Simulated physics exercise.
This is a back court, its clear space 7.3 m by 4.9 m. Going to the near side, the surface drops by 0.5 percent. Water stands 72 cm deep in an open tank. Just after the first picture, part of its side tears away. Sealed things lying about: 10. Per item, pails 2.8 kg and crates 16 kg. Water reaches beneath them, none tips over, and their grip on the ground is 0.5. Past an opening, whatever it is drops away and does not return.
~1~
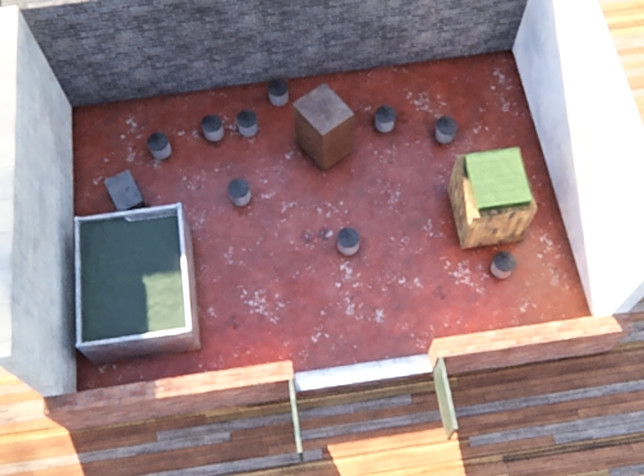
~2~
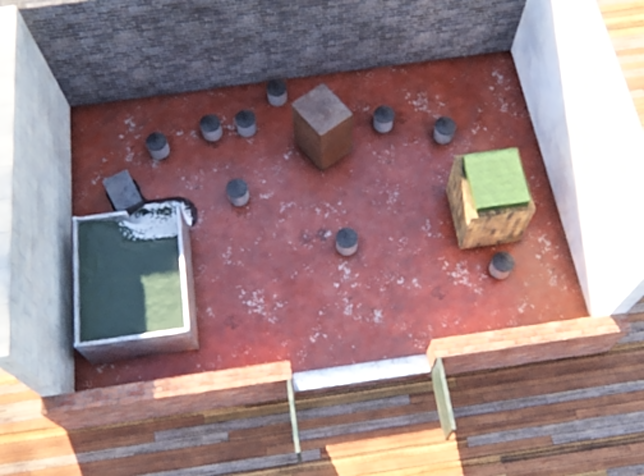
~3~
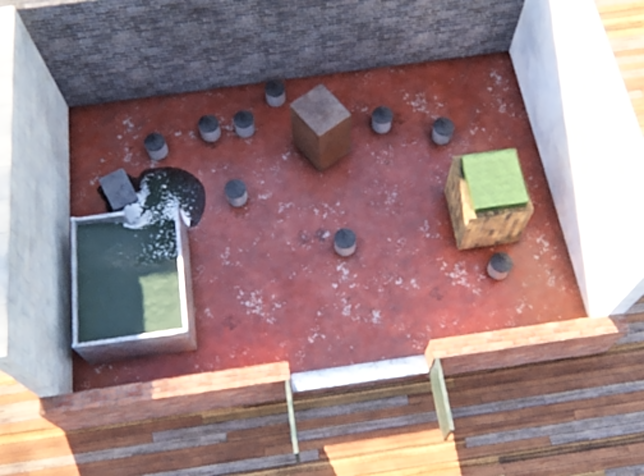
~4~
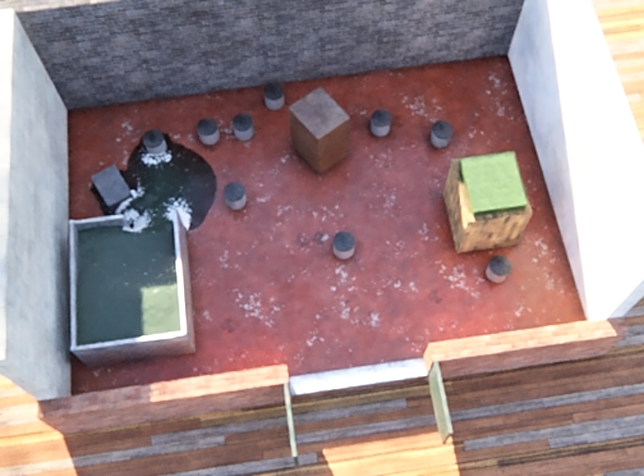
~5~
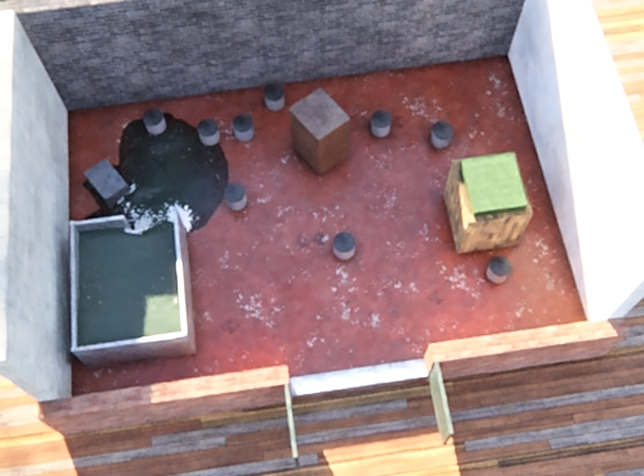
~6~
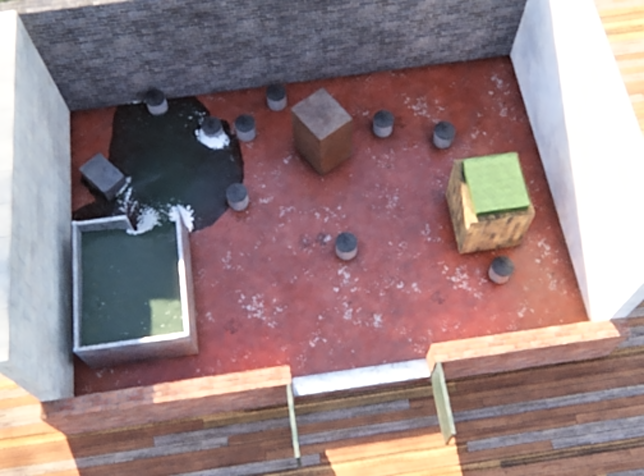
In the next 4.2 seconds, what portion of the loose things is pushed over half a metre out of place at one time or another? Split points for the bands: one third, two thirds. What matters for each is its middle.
By the time shown, two thirds or over will have gone that far.
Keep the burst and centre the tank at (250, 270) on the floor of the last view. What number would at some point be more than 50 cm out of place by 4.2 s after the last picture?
That gives 8 of them.
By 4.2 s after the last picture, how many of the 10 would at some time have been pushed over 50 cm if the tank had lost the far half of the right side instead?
Result: 6 of them.
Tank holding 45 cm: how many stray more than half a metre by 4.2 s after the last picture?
You'd get 6 in that case.
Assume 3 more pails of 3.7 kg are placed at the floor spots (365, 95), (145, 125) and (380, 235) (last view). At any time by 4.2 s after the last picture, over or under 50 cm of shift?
Well, in turn they are above that, above that and below that.
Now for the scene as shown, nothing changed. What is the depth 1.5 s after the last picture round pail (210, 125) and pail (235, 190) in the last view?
First about 10 cm, second about 1 cm.
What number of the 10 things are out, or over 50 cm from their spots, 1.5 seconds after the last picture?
The number by then is 5.
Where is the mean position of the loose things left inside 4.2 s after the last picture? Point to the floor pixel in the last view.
Centre of the remaining things: Roughly (399, 200).
Then, 0.4 s after the last picture 3 of 10 are over 50 cm from their spots; 2 afloat.
Then, 1.5 s after the last picture 5 of 10 are over 50 cm from their spots; 4 afloat.
Then, 2.8 s after the last picture 6 of 10 are over 50 cm from their spots; 4 afloat.
Then, 4.2 s after the last picture 6 of 10 are over 50 cm from their spots, and 7 have been at some point; 5 afloat.
